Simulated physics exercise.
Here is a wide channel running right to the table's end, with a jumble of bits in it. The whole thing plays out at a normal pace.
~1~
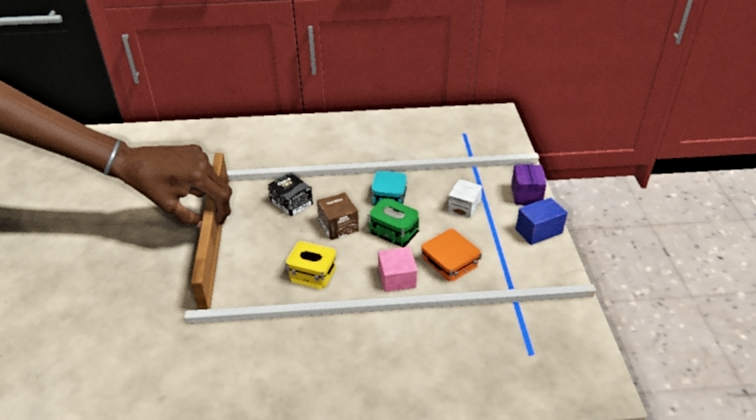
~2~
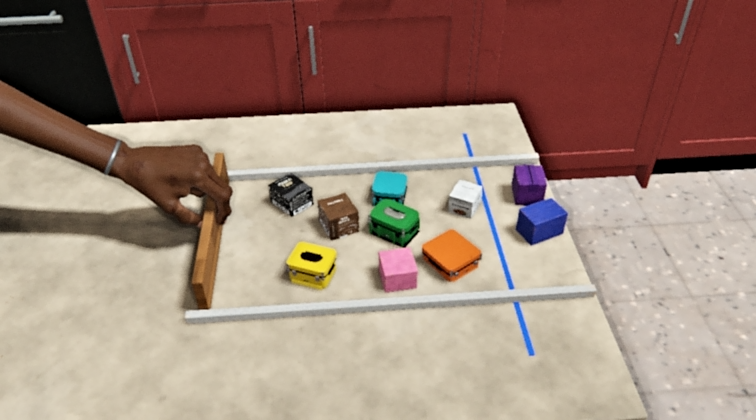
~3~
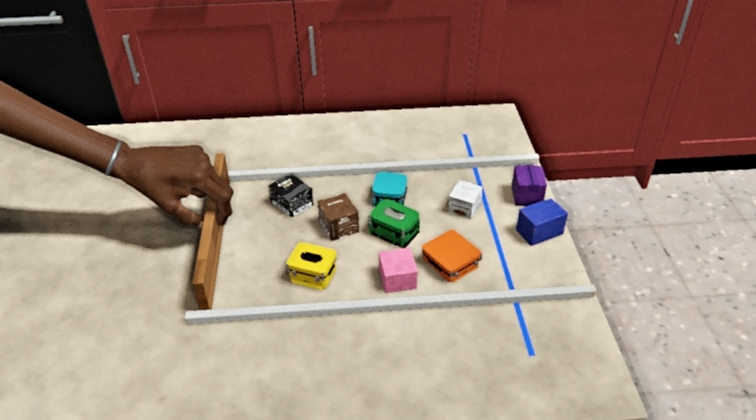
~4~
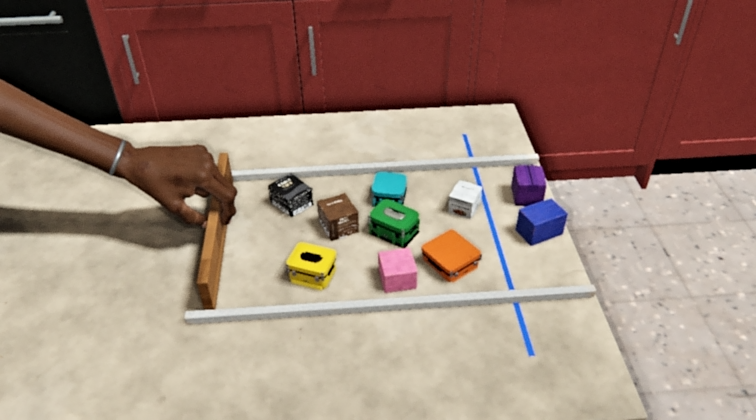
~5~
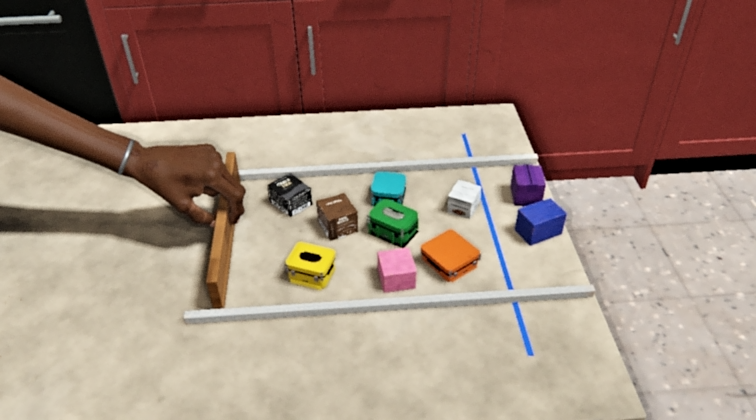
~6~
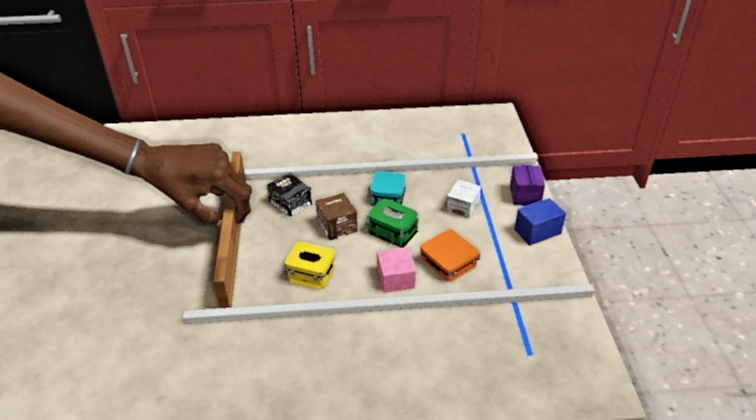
The video shows a hand holding a wooden board upright at the left of a railed channel on a countertop, then sliding it slightly rightward toward scattered colourful boxes, which stay almost still around a blue line.
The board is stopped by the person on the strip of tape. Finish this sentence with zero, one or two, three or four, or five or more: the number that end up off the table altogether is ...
The number that end up off the table altogether is one or two.
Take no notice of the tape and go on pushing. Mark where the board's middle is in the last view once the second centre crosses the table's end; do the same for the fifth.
For the first, roughly (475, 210); for the next, roughly (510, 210).
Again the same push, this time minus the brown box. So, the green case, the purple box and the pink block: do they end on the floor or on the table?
Green case - safe, purple box - gone, pink block - safe.
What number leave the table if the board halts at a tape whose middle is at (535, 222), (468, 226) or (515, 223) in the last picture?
Going through each try, you'd get 6, 0 and 4.
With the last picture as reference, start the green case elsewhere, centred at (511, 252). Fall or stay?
From that start, the object then does not stay.
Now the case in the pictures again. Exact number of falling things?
2.
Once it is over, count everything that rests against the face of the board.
4.
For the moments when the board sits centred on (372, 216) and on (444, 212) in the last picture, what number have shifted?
First 7 and then 9.
Soon after, none off yet; purple box at rest near (527, 185); blue block at rest near (540, 222); white box at rest near (464, 199).
Then, none off yet; purple box moving near (535, 183); blue block at rest near (540, 222); white box moved about its own width near (509, 197).
By the end, the number that fall off is one or two; fallen, blue block and purple box.
